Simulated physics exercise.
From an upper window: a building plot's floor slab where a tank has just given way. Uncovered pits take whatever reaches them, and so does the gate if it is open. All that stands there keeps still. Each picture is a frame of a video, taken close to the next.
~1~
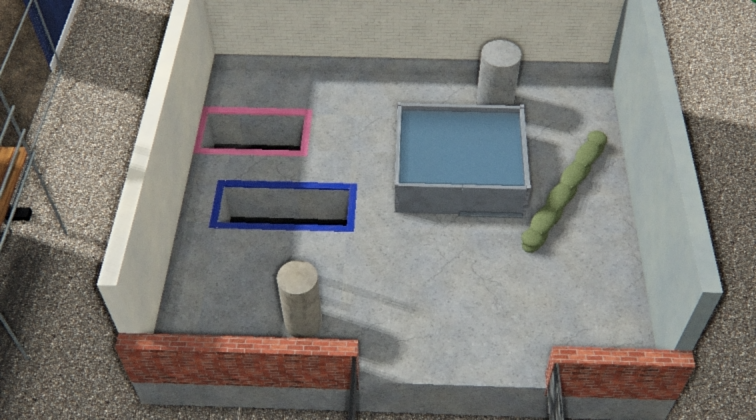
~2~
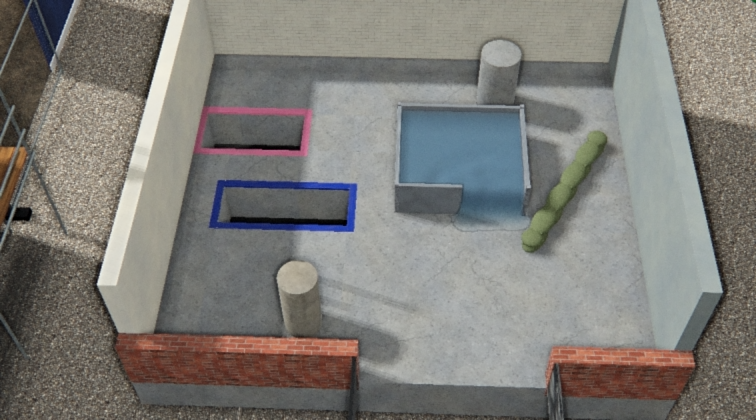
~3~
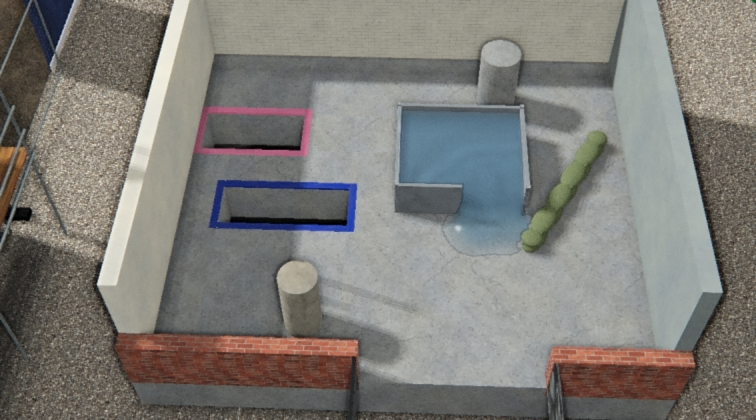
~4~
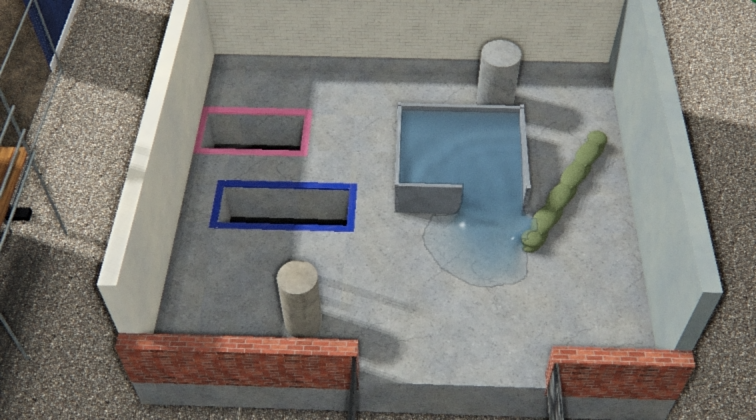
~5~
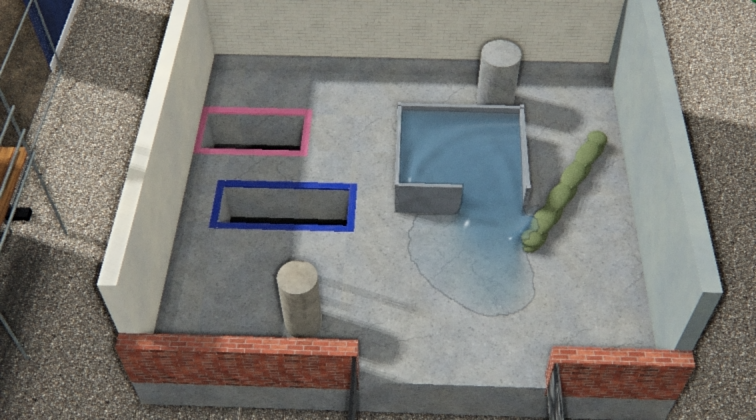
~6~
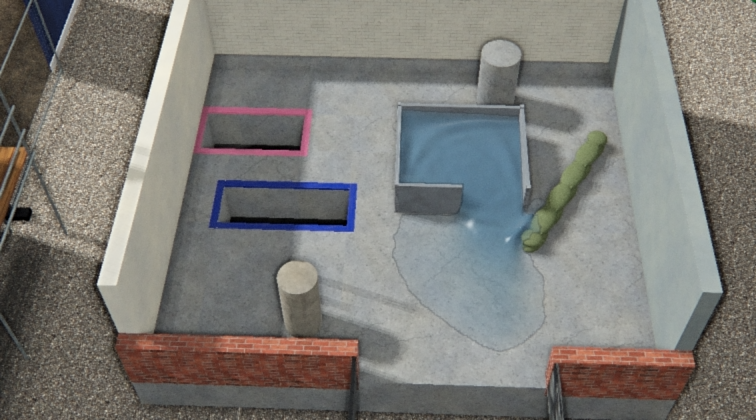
On a building plot's concrete floor, a square water tank gave way at its front right corner, and water poured out past the green hedge-like strip, spreading across the slab toward the brick walls.
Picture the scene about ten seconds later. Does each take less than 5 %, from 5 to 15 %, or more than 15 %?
One by one: Gate: Past fifteen per cent, blue pit: Beneath five per cent, pink pit: Beneath five per cent.
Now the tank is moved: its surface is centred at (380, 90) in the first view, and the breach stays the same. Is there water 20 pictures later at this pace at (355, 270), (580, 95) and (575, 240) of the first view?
Outcome, in sequence: Wetted, unwetted, unwetted.
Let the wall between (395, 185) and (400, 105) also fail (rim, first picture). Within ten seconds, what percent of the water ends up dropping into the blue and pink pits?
In percent: Blue 40, pink 40.
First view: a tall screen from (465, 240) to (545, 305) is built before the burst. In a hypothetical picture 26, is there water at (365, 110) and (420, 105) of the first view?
Spared, then spared.
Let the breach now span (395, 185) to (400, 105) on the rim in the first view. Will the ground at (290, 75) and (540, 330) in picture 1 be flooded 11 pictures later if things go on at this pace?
Soaked, then unsoaked.
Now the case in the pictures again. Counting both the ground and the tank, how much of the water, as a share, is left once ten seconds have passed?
46 percent or thereabouts.
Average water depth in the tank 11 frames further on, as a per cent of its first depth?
54 percent or thereabouts.
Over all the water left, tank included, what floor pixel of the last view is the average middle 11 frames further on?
I'd point to (476, 213).
A moment on, water covers 20 % of the floor; the gate 3 %, the blue pit 0 %, the pink pit 0 %.
Next, water covers 30 % of the floor; the gate 14 %, the blue pit 0 %, the pink pit 0 %.
Then, water covers 40 % of the floor; the gate 27 %, the blue pit 0 %, the pink pit 0 %.
Later, water covers 50 % of the floor; the gate 40 %, the blue pit 0 %, the pink pit 0 %.
In the end, water covers 60 % of the floor; the gate 51 %, the blue pit 2 %, the pink pit 1 %.
